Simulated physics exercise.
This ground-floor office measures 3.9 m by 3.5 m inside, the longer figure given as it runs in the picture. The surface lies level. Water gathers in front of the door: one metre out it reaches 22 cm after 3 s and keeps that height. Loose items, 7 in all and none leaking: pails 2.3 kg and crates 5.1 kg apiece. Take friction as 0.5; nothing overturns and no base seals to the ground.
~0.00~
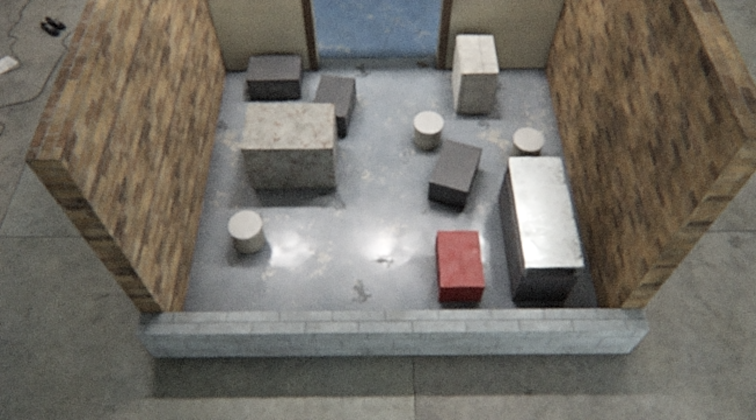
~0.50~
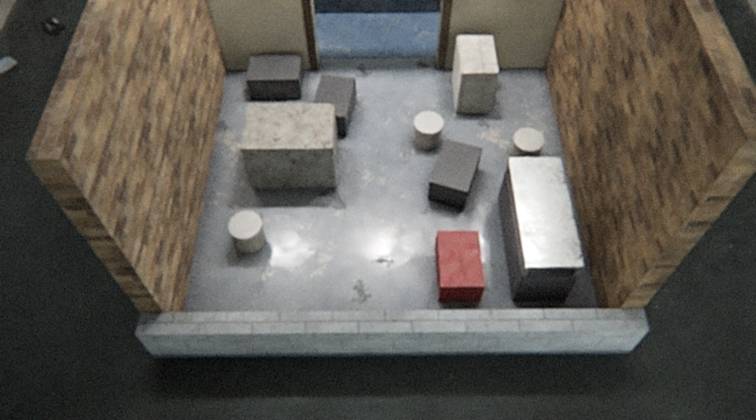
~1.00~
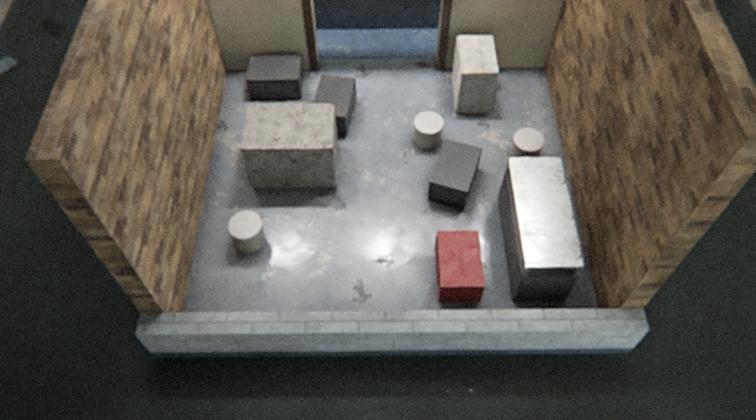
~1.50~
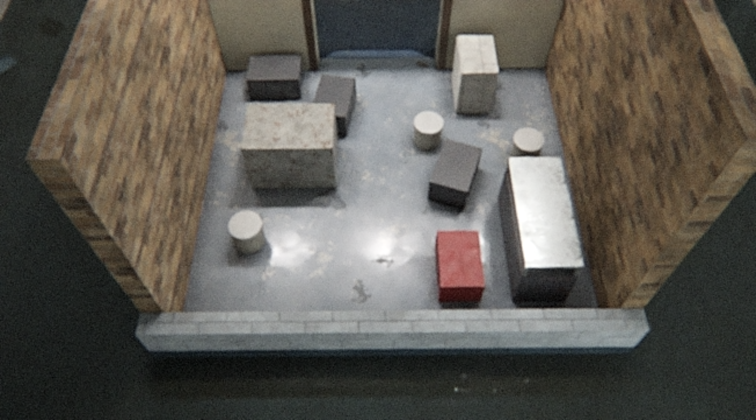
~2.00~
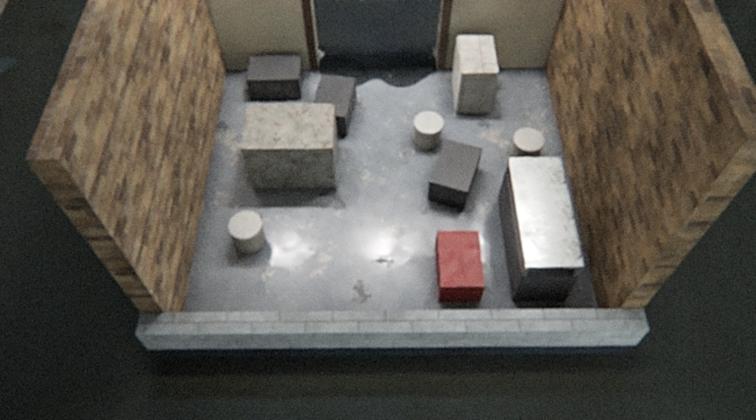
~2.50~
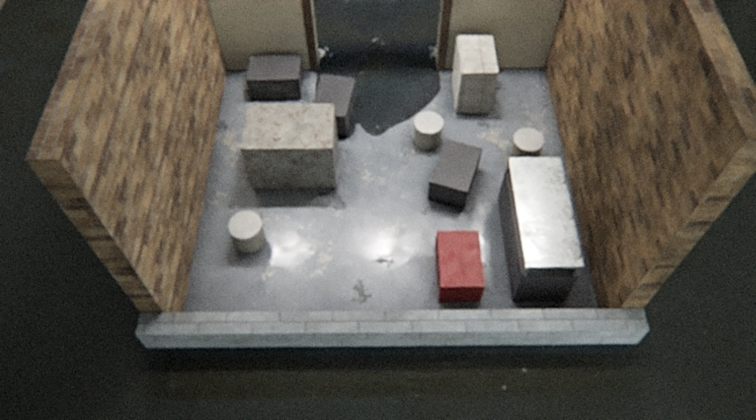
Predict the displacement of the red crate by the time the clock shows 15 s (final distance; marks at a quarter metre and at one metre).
Red crate slides a little.
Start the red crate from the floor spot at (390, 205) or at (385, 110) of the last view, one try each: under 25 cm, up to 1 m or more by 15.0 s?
In that order: It gets carried off; it ends far away.
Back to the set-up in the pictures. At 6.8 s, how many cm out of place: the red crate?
About 40 cm.
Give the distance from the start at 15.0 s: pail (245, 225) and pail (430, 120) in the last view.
In turn: 50 cm, 80 cm.
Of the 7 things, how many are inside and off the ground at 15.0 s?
I count 7.
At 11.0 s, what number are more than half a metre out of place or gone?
By then 4.
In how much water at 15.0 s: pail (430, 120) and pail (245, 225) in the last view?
Roughly 17 and 14 cm.
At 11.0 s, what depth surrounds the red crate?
About 17 cm.
After 3.5 s the red crate is near (460, 258), 0.0 m from its start, aground; 0 afloat.
After 6.8 s the red crate is near (496, 277), 0.4 m from its start, afloat; 6 afloat.
After 11.0 s the red crate is near (497, 275), 0.4 m from its start, afloat; 7 afloat.
After 15.0 s the red crate is near (497, 273), 0.4 m from its start, afloat; 7 afloat.
